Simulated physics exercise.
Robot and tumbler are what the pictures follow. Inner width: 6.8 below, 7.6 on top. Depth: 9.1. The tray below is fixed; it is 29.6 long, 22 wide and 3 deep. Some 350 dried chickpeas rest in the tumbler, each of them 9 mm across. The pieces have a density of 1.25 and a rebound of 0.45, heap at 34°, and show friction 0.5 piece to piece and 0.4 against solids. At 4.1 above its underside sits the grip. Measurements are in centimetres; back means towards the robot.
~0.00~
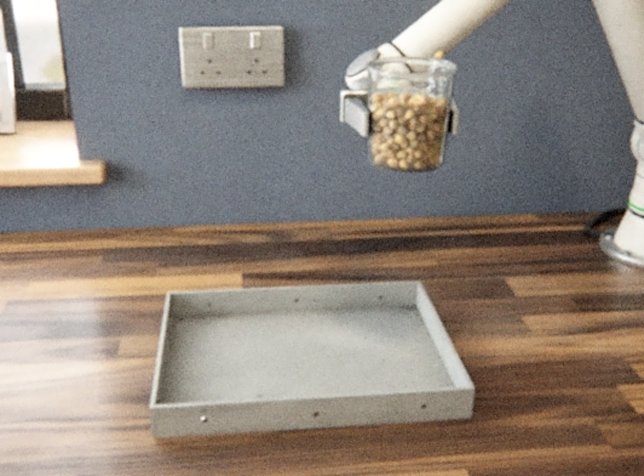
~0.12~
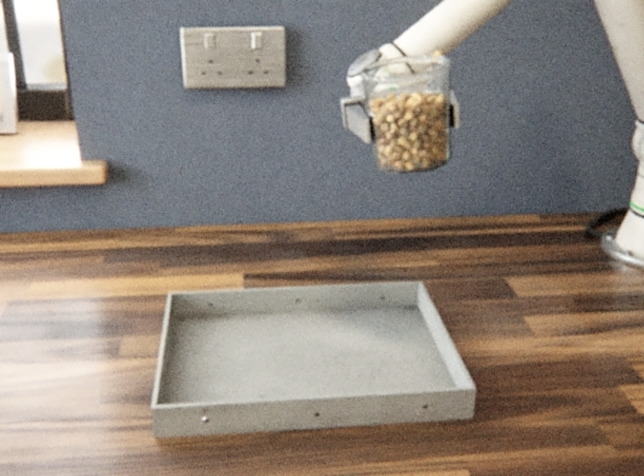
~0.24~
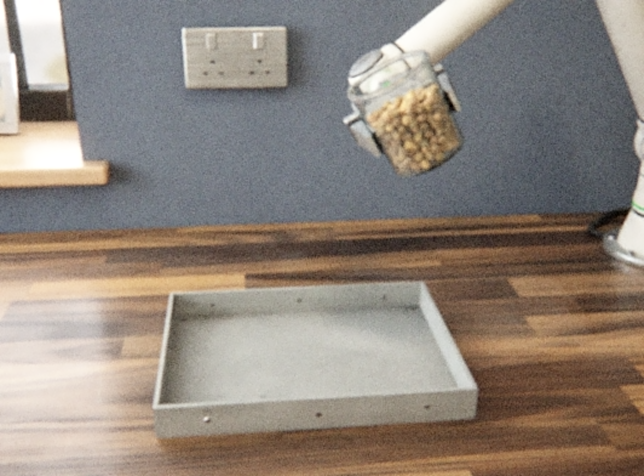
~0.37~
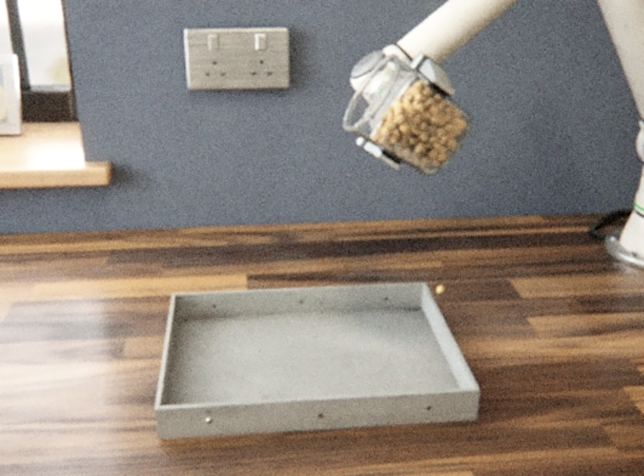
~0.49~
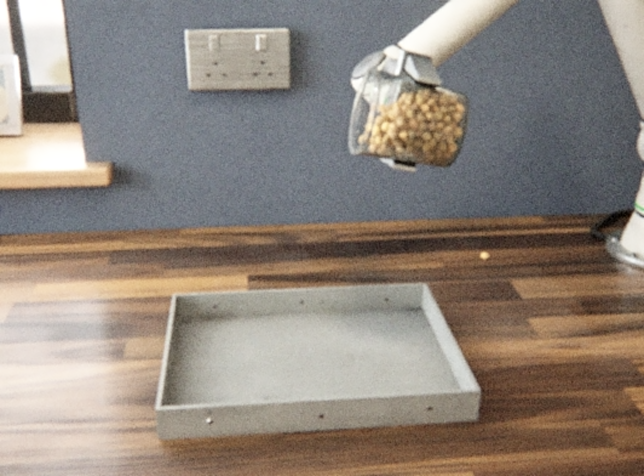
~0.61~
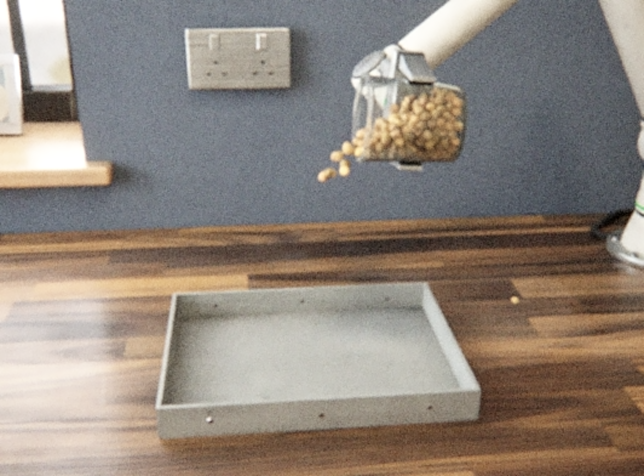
A white robot arm held a clear tumbler of chickpeas above a grey tray and tilted it steadily over to the left; one chickpea bounced away to the right, then several dropped from the rim.
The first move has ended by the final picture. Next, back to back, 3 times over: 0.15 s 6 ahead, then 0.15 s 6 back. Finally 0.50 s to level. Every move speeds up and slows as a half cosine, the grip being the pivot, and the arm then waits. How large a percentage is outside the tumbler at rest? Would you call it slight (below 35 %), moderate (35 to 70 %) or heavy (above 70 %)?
I would call it heavy.
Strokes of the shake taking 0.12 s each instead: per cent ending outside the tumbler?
Estimate: Close to 95 percent.
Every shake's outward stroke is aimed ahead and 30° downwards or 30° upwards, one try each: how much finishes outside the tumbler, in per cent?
Near 75 and 95 percent respectively.
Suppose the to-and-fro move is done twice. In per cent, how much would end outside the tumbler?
Roughly 85 in a hundred.
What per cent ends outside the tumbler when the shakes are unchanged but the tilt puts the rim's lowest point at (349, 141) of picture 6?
About 60 %.
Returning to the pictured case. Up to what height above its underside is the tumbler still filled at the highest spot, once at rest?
Roughly 2.5 cm.
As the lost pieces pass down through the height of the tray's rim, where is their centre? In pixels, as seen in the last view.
Estimated centre around (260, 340) in pixels.
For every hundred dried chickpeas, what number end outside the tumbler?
I'd put it near 95 per cent.
After 1.17 s, tilted 85° forward, highest piece 25 above the table; 216 in the tray, 84 in the tumbler, 5 on the table or floor, 41 in flight or on a rim.
After 1.73 s, tilted 50° forward, highest piece 26 above the table; 315 in the tray, 24 in the tumbler, 7 on the table or floor.
After 2.21 s, level, highest piece 25 above the table; 315 in the tray, 24 in the tumbler, 7 on the table or floor.
After 3.26 s, level, highest piece 25 above the table; 315 in the tray, 24 in the tumbler, 7 on the table or floor.
In the end, 315 in the tray, 24 in the tumbler, 7 on the table or floor. That is 93 % outside the tumbler.
